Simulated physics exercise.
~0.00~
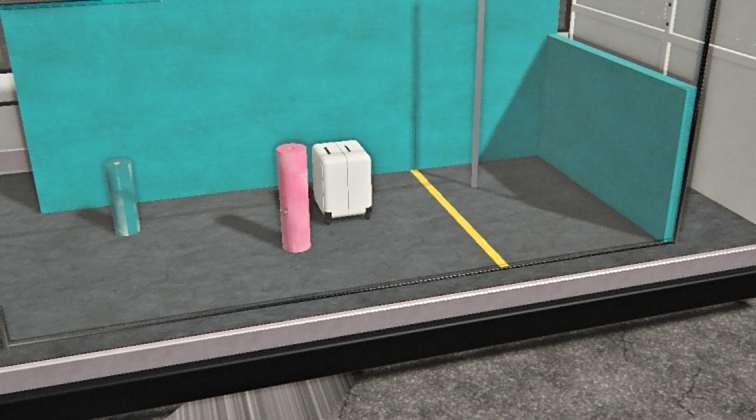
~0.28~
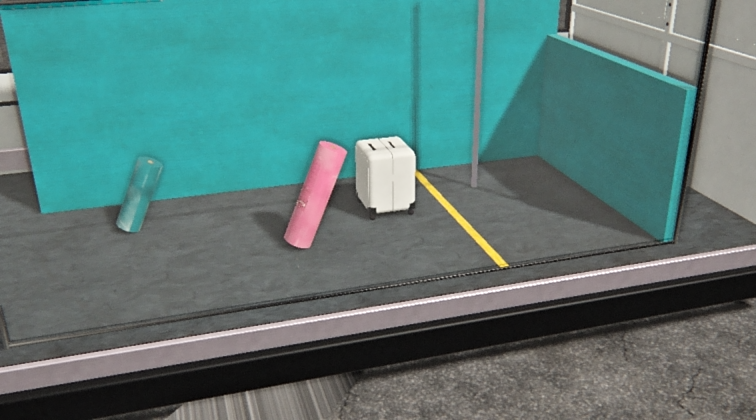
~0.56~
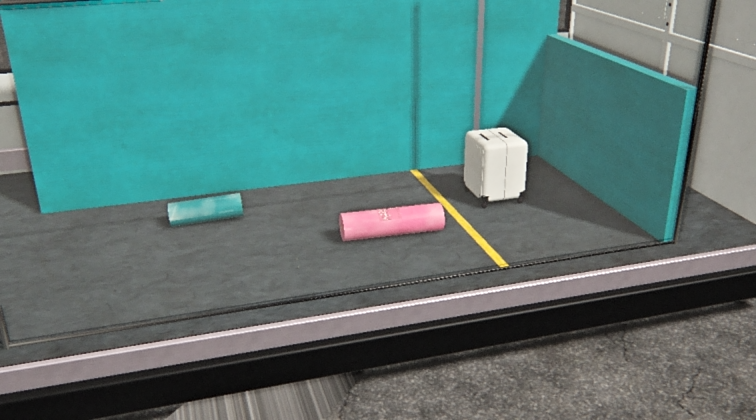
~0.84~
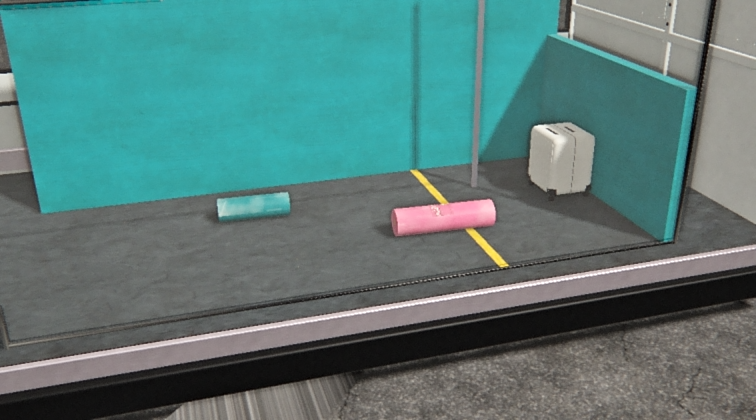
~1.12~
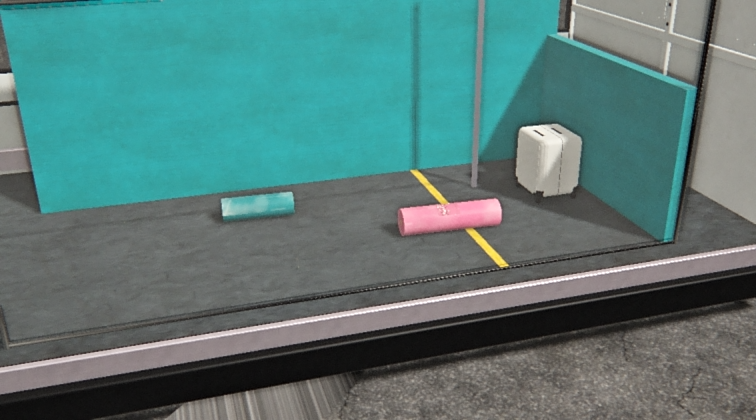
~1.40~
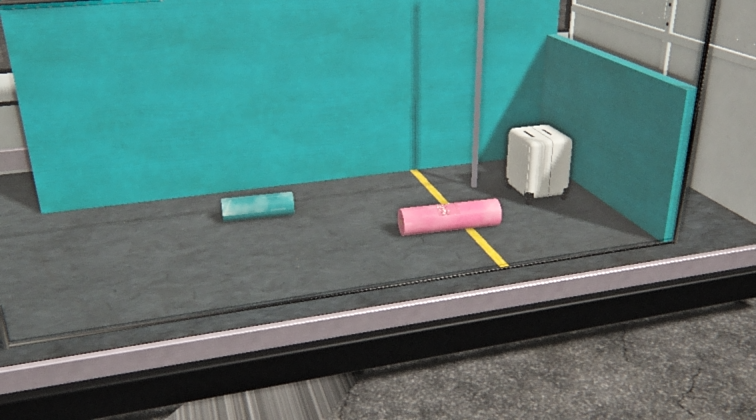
White wheeled case rolling right across a grey floor and rebounding slightly, as pink and teal rolls topple, slide and stop.
